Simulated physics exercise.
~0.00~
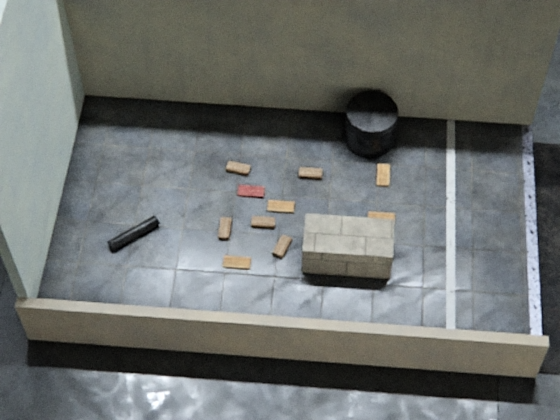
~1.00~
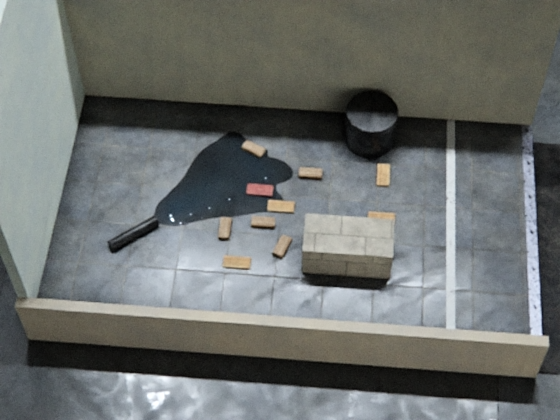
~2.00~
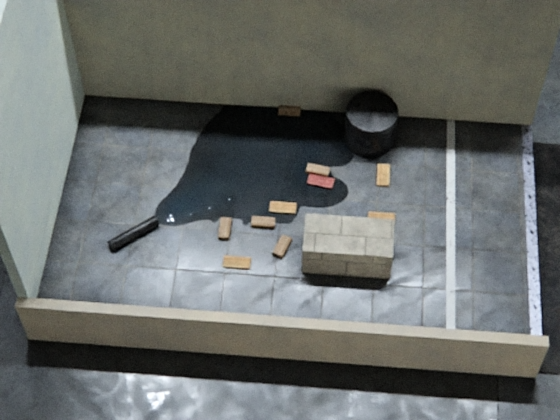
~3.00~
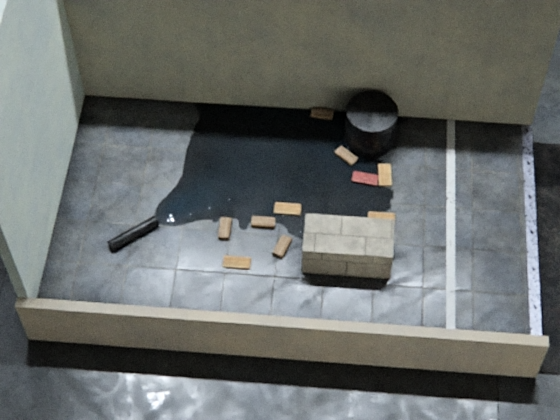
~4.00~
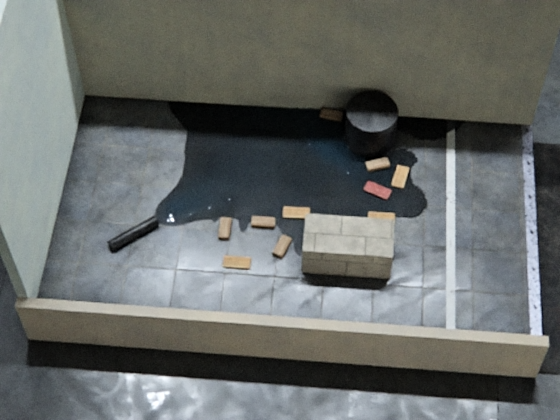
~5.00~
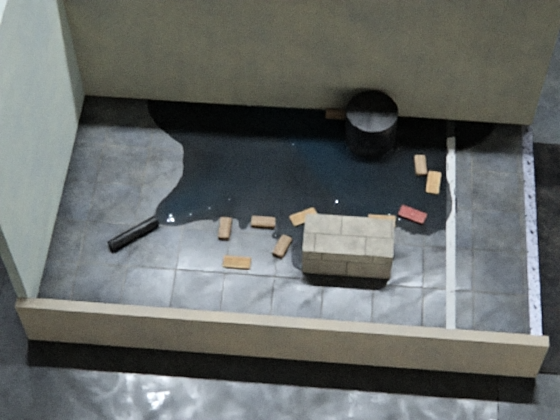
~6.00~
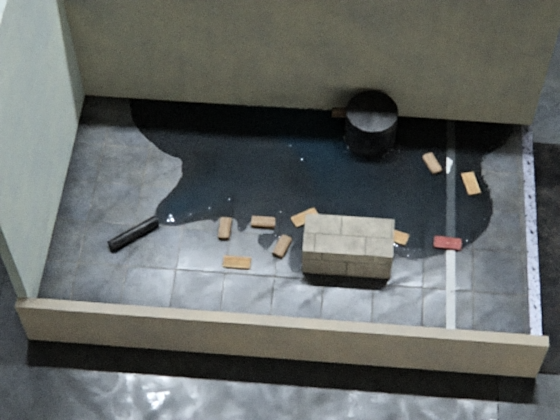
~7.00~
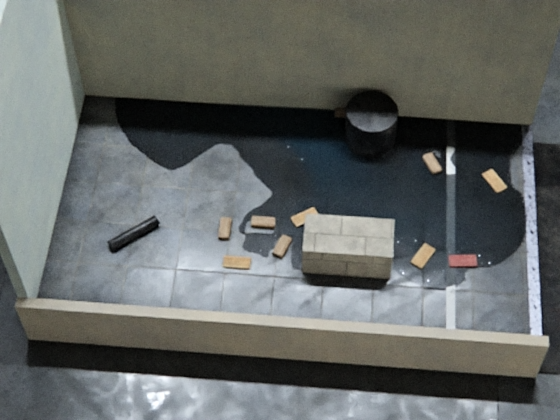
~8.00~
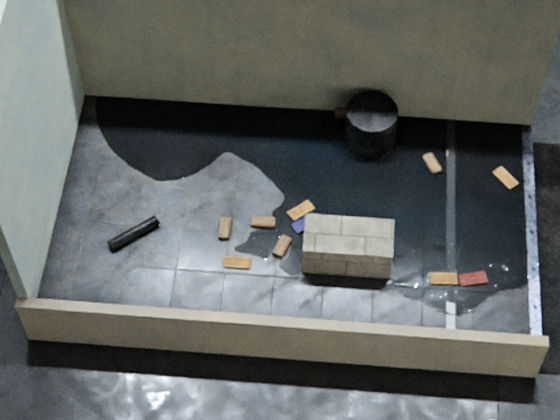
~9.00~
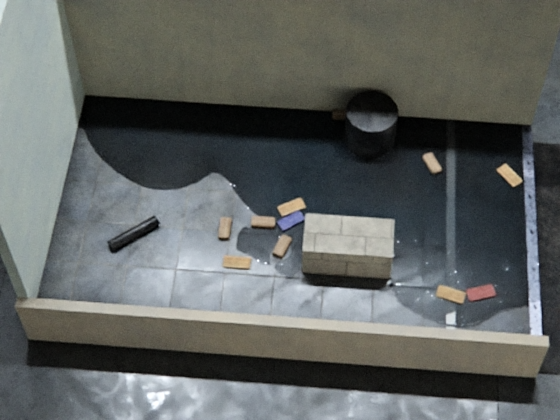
Dark water spreads rightward, carrying the red board past the white line as a blue one lags behind.
